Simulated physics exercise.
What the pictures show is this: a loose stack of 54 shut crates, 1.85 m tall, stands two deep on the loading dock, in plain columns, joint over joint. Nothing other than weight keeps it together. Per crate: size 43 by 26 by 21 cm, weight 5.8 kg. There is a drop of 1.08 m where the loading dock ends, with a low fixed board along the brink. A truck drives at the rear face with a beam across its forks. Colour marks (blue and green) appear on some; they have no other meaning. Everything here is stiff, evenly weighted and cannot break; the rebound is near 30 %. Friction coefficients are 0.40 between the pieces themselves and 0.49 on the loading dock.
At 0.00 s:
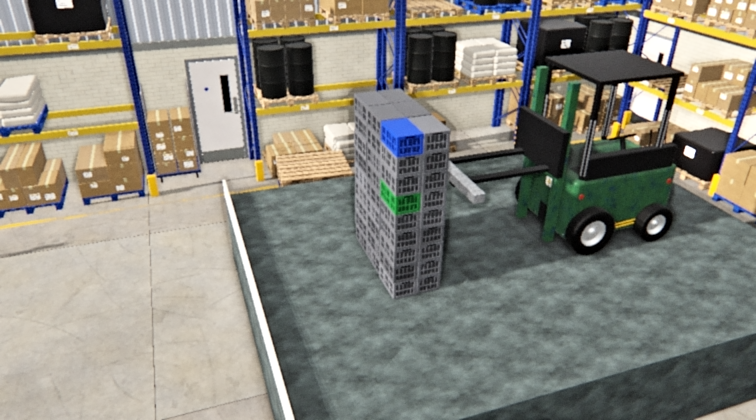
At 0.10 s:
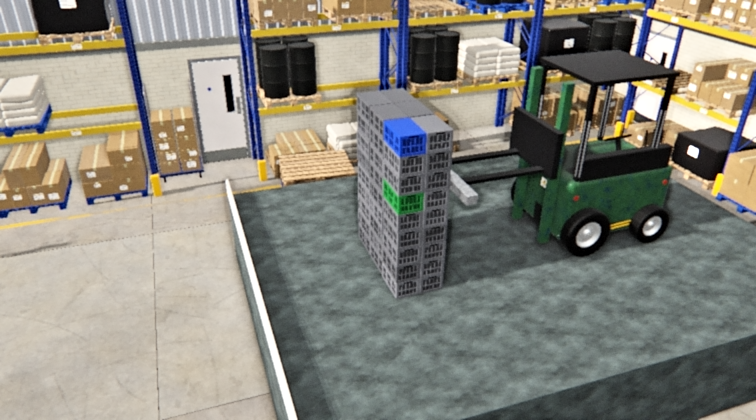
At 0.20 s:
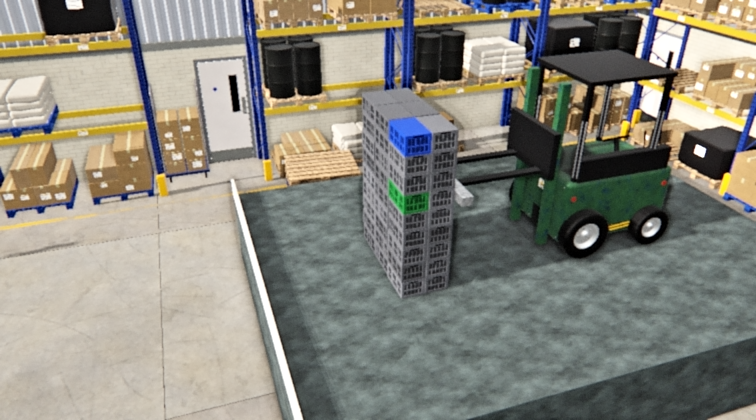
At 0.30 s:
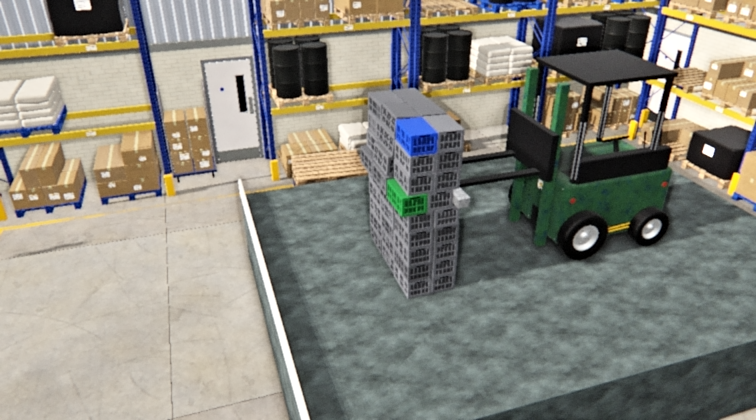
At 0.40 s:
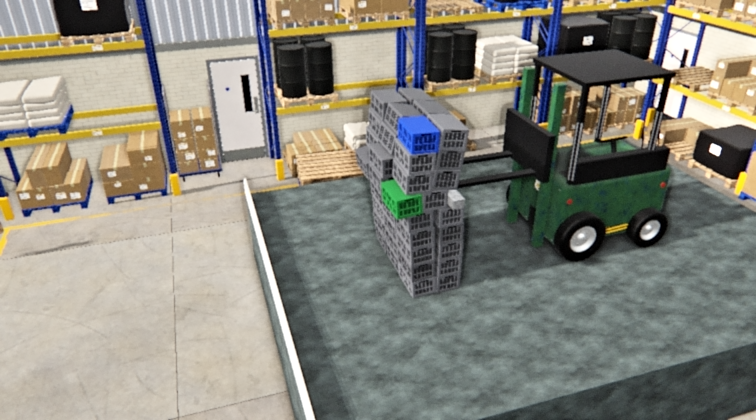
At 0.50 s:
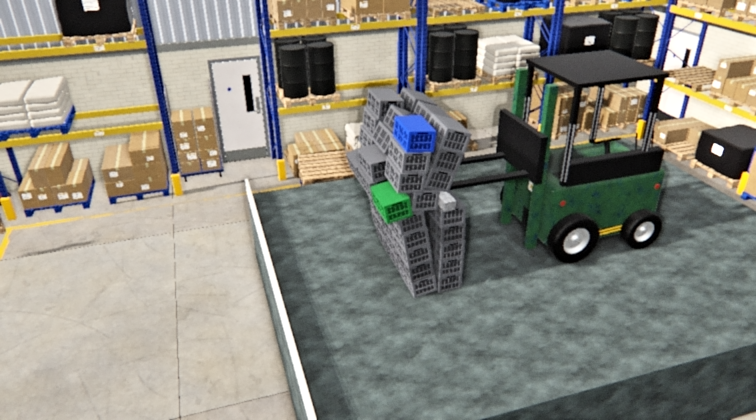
At first, a green forklift with a beam across its forks closes in on a tall gray stack of crates, one blue and one green, standing undisturbed. The beam then pushes into the stack, shoving the green crate left, and the columns split apart and lean at differing angles.
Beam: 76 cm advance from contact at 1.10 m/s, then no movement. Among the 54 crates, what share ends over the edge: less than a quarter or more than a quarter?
Under a quarter of them.
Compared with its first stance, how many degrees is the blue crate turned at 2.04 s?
Some 140°.
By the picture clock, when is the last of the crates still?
Somewhere close to 3.5 s.
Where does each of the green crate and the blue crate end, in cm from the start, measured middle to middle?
Moved: Green 170, blue 400.
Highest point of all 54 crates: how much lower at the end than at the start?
By about 50 cm, start to end.
After 0.72 s, none of the 54 crates over the edge, 40 disturbed; green crate leaning 31°, 12 cm lower; blue crate leaning 20°.
After 1.06 s, none of the 54 crates over the edge, 41 disturbed; green crate leaning 71°, 84 cm lower; blue crate leaning 54°, 18 cm lower.
After 2.04 s, 4 of the 54 crates over the edge; blue crate upside down; green crate on its side.
At rest (3.7 s), 6 of the 54 crates over the edge; green crate on its side; blue crate on its side. That is 11 per cent. As the last picture would show them, middles, green crate near (292, 302).
